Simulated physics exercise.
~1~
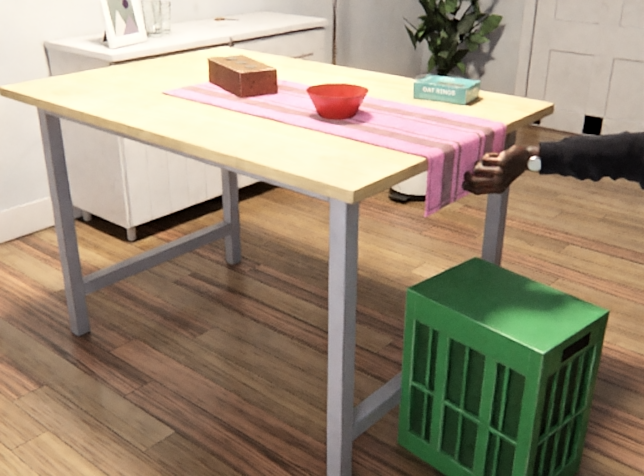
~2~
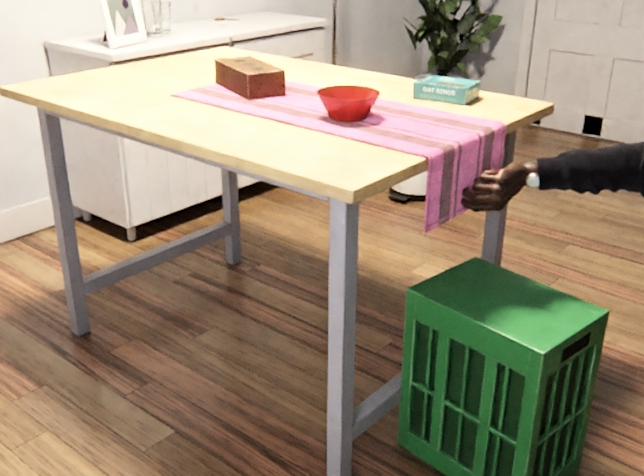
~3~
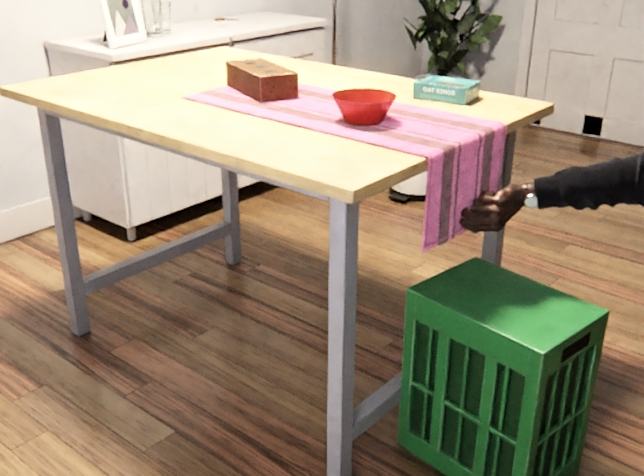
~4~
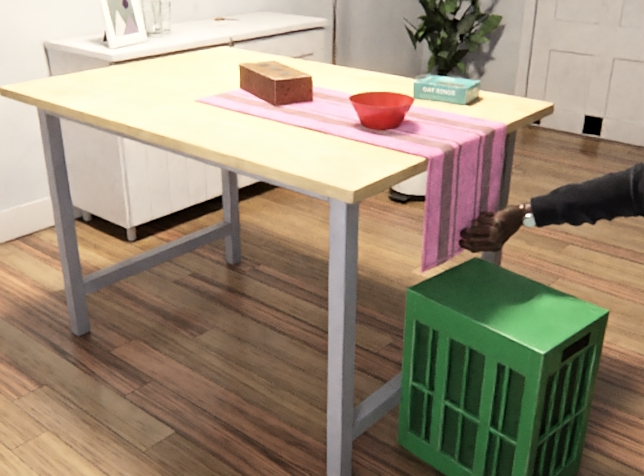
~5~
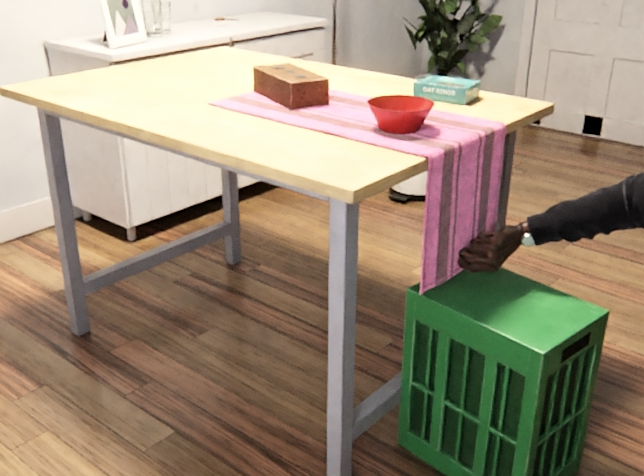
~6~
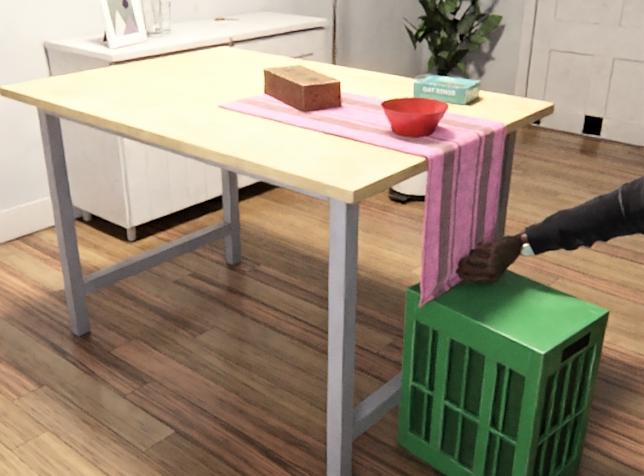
At a wooden table, a hand draws a pink cloth down to a green crate, carrying the red bowl and brick right.
